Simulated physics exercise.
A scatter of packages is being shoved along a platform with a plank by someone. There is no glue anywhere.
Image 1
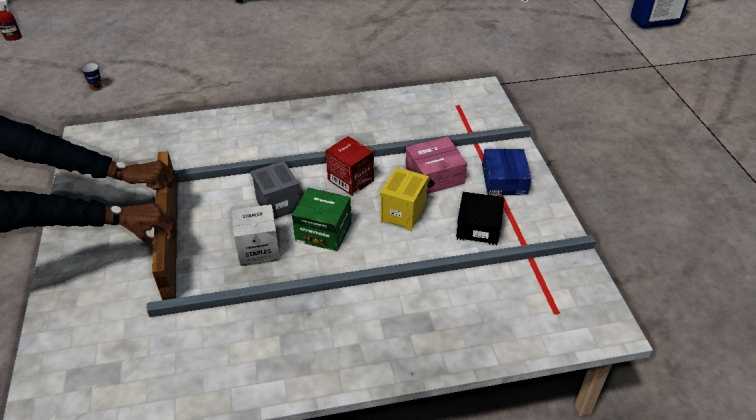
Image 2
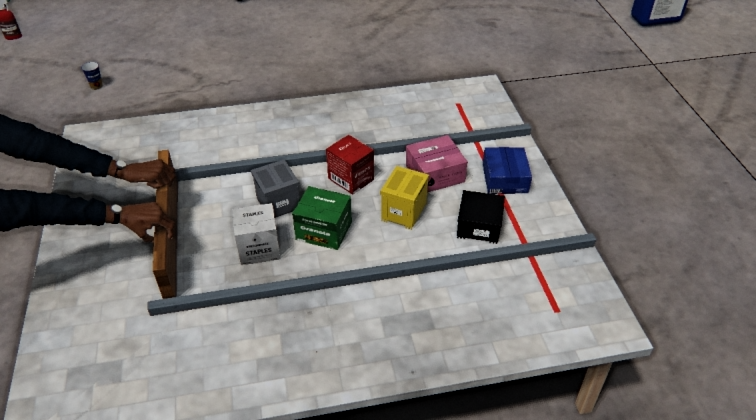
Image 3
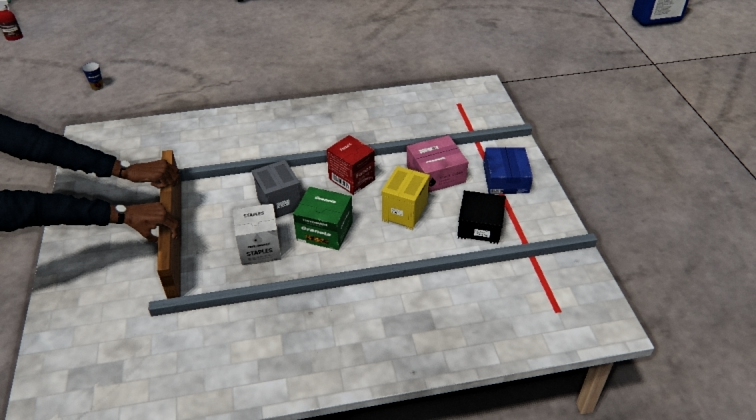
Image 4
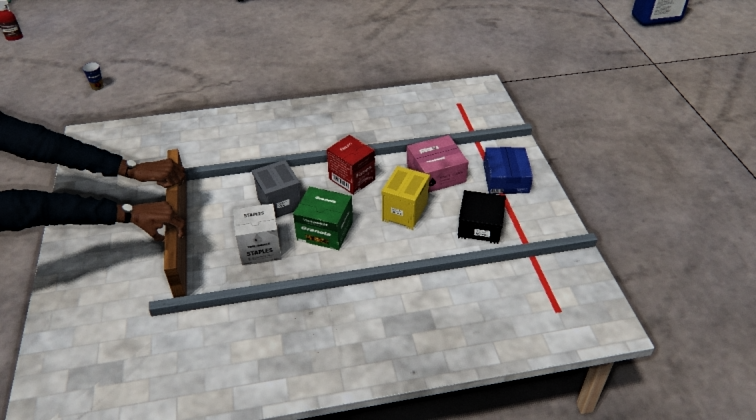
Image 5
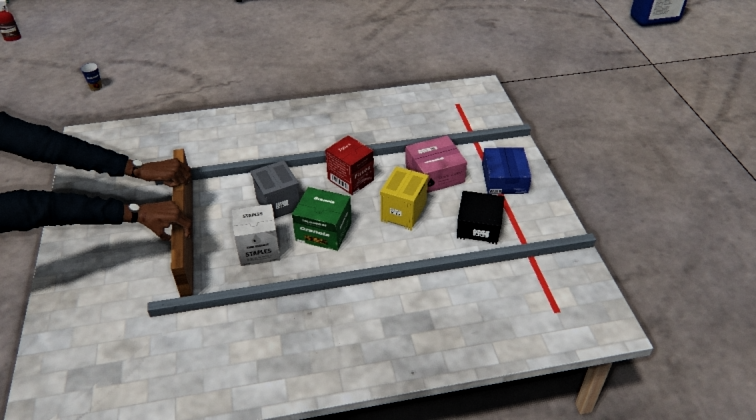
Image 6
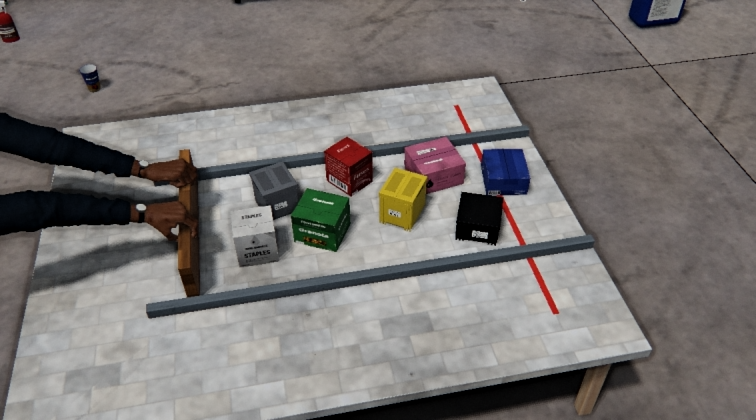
Two hands slide a wooden plank slightly right toward scattered colored boxes, which stay still.
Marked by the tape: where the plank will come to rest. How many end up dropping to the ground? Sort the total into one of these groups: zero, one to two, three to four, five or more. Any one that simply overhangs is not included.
It goes in the group one to two.
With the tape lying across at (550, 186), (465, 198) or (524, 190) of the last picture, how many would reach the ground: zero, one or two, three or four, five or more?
Taking them in turn, five or more; just one or two; 5 or more.
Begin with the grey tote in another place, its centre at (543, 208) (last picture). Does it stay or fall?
Outcome for the grey tote: It drops.
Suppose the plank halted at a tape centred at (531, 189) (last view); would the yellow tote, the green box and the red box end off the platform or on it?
Check: The yellow tote takes the fall; the green box takes the fall; the red box remains in place.
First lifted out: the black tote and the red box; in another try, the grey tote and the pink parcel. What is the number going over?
Going first to second: 2 and 1.
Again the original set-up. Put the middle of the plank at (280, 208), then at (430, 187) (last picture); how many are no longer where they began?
I get 3 at the one place and 8 at the other.
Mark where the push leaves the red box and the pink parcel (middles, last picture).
The red box comes to rest close to (497, 136), while the pink parcel rests close to (542, 150).
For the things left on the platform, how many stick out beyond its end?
The total would be 3.
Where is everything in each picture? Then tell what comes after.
The first picture shows blue parcel (506, 172); black tote (480, 218); pink parcel (436, 165); plank (166, 223); tape (500, 193).
The second picture shows black tote (481, 217); white box (257, 234).
The third picture shows pink parcel (437, 164); green box (324, 218).
The fourth picture shows blue parcel (507, 170); red box (351, 165).
The fifth picture shows black tote (480, 217); plank (183, 220).
The sixth picture shows blue parcel (505, 172); black tote (479, 218); pink parcel (434, 166); plank (189, 221); tape (498, 193).
Early on, none off yet; blue parcel at rest near (505, 172); black tote at rest near (479, 218); pink parcel at rest near (434, 166).
A while later, none off yet; blue parcel travelled a little near (521, 167); black tote travelled a little near (502, 220); pink parcel travelled a little near (449, 163).
Finally, the number that fall off is one or two; lost, yellow tote and blue parcel.
